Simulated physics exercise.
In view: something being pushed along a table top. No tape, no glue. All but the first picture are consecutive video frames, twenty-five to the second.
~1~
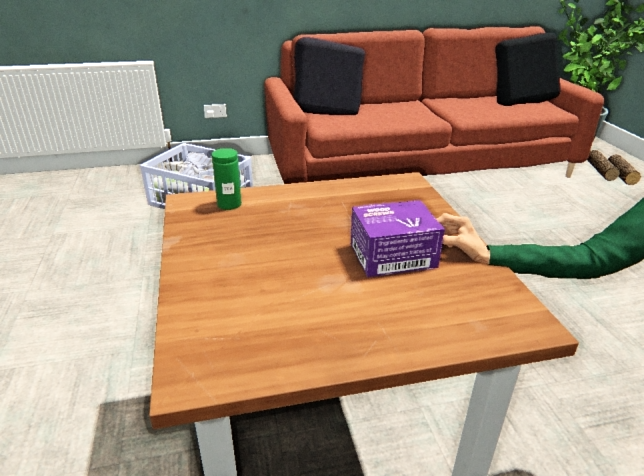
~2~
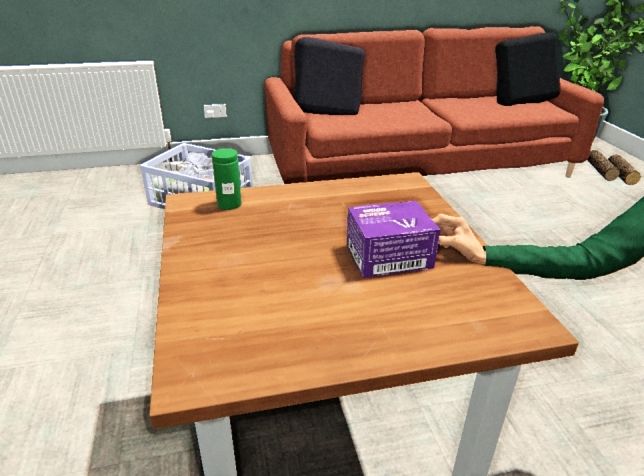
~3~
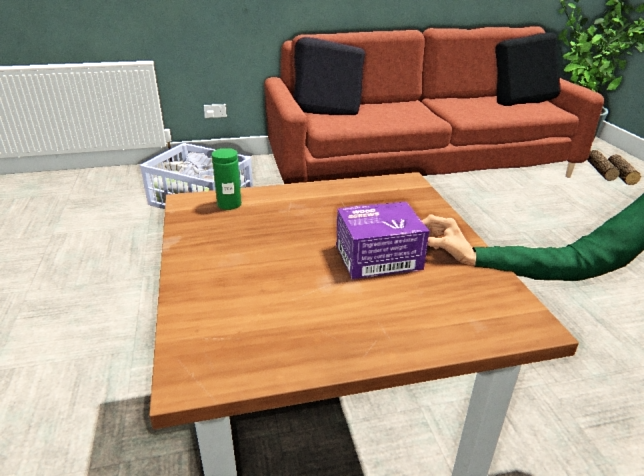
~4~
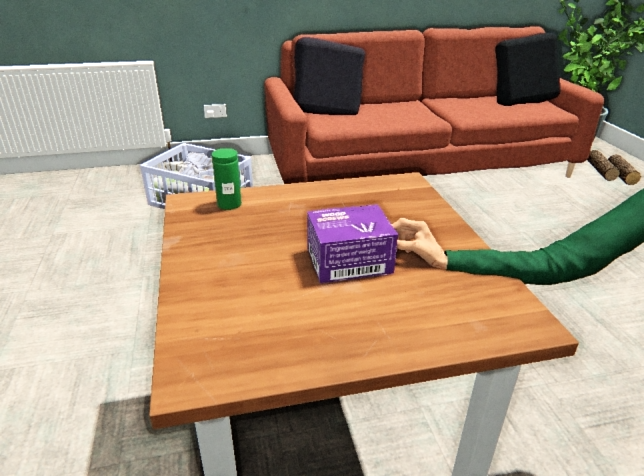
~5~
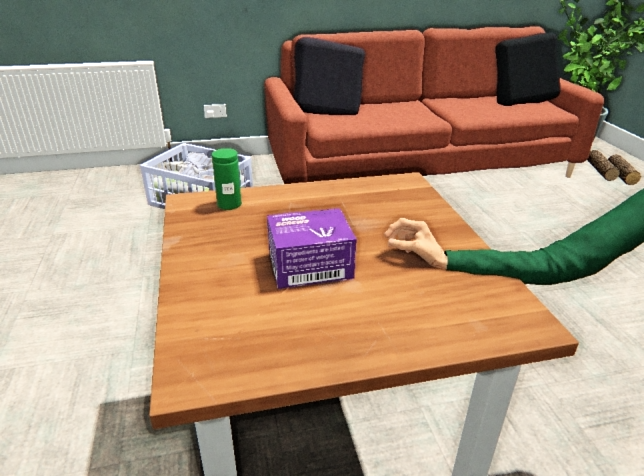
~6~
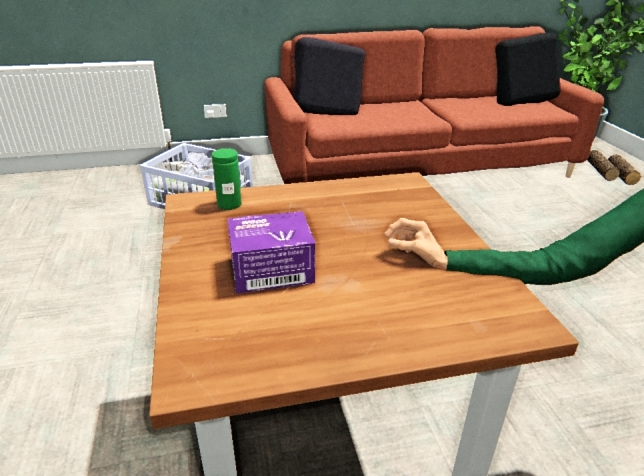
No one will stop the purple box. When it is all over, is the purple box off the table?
The purple box drops to the floor.
Then, 0.20 s on from there, purple box now off the table.
Then, 0.40 s on from there, things are still on the move.
Then, 0.60 s on from there, as before.
In the end, off the table, purple box.
